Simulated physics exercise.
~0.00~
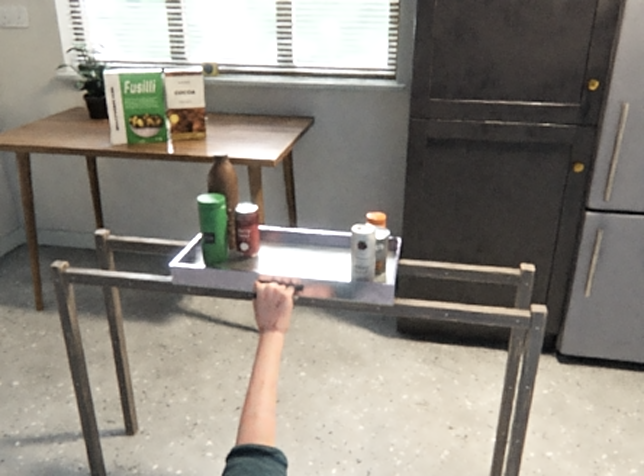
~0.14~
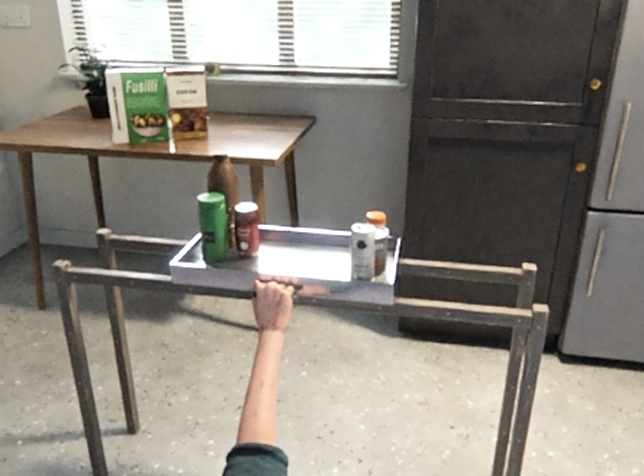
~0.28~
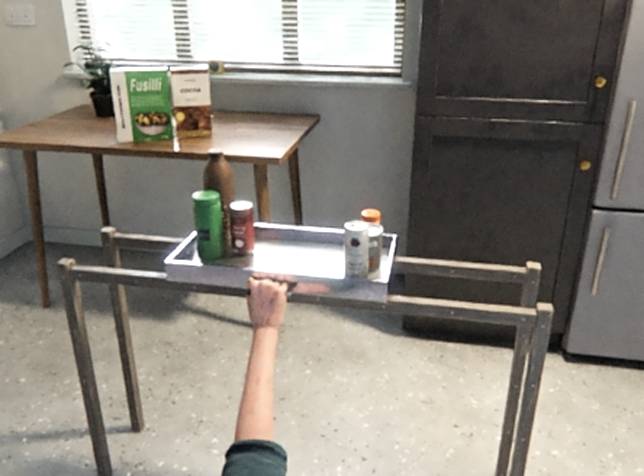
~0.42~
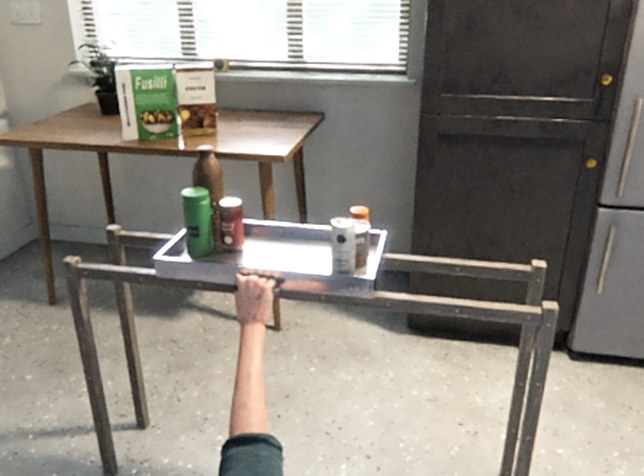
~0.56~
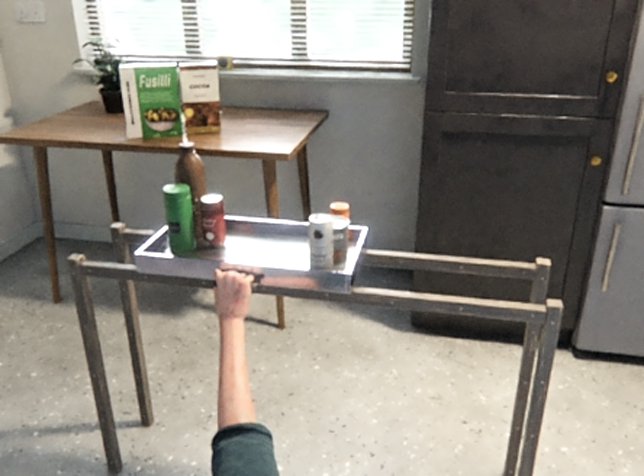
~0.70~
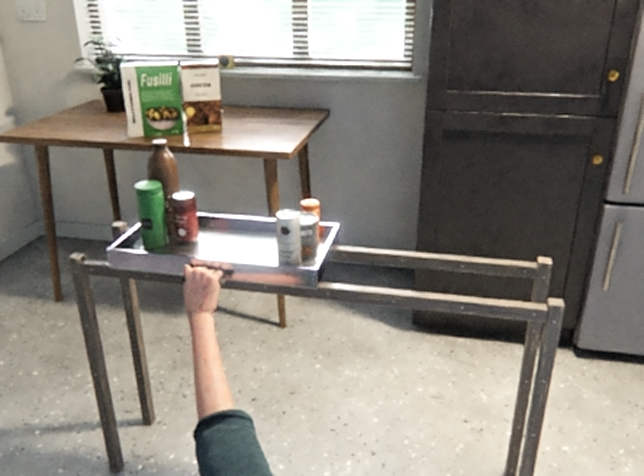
In a kitchen, a hand slides a shallow tray of cans and a brown bottle leftward along a metal-legged frame.
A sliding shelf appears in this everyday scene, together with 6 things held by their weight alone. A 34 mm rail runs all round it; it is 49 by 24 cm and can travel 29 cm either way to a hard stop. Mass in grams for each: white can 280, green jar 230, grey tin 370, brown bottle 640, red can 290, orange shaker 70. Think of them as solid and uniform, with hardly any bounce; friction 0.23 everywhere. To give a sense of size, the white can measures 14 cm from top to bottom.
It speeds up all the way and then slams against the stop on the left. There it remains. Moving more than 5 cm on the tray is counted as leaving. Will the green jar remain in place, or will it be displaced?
Unmoved, more or less.
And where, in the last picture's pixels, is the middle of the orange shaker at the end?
(237, 216), roughly.
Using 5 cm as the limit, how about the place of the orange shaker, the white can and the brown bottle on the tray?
Well, the orange shaker winds up somewhere else; the white can winds up somewhere else; and the brown bottle remains where it was.
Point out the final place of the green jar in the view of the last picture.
Near (115, 214).
Around 0.90 s, tray moved 29 cm left; green jar at 8° to upright near (109, 210); brown bottle at 8° to upright; red can shifted 4 cm.
Around 1.00 s, tray moved 29 cm left; green jar at 10° to upright near (107, 210); brown bottle at 16° to upright; red can at 10° to upright.
Around 1.10 s, tray moved 29 cm left; green jar shifted 2 cm near (112, 213); brown bottle at 16° to upright; white can shifted 10 cm.
Around 1.80 s, tray moved 29 cm left; orange shaker shifted 11 cm; white can shifted 11 cm; grey tin shifted 7 cm.
Finally (2.9 s), not toppled but over 5 cm from the start, white can, grey tin and orange shaker; the other 3 still in place (within 5 cm). In the last view, green jar near (115, 214).
